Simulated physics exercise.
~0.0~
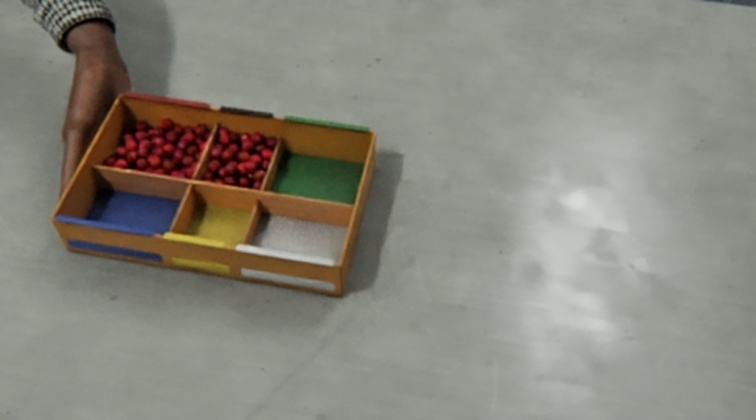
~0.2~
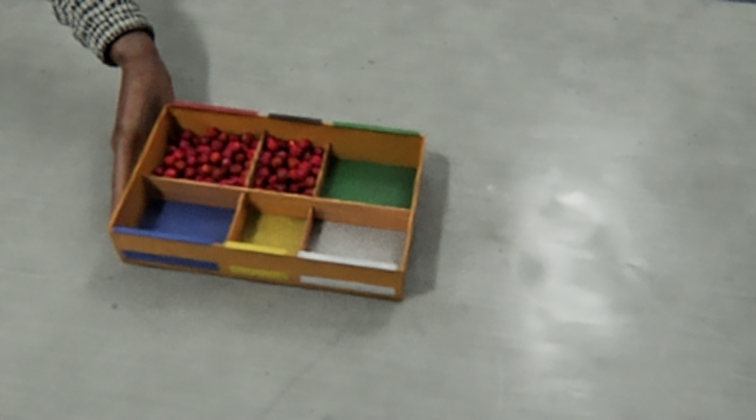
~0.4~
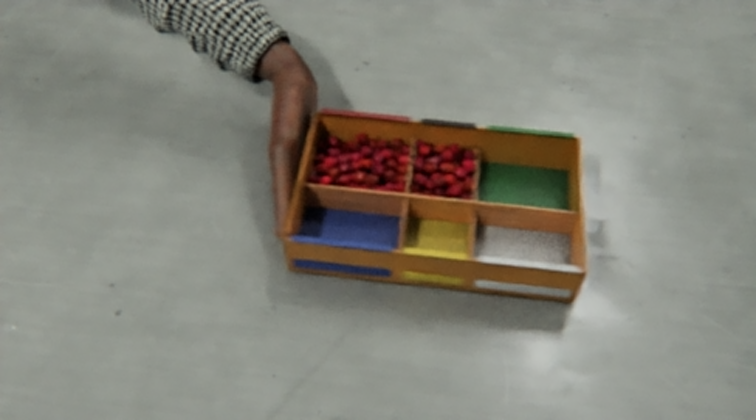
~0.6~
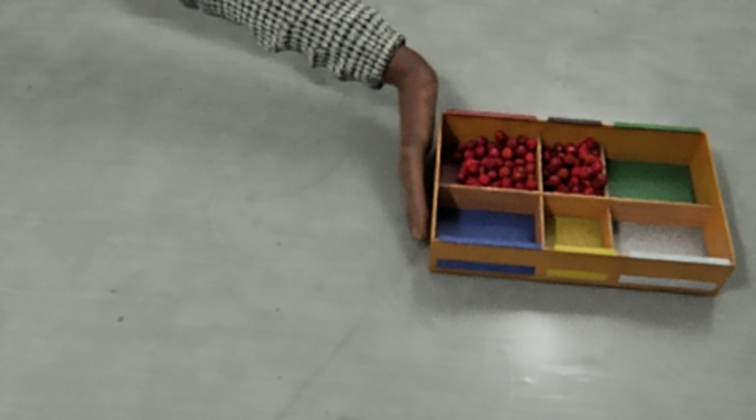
A wooden tray holding red cranberries is pushed right across a grey surface by a hand.
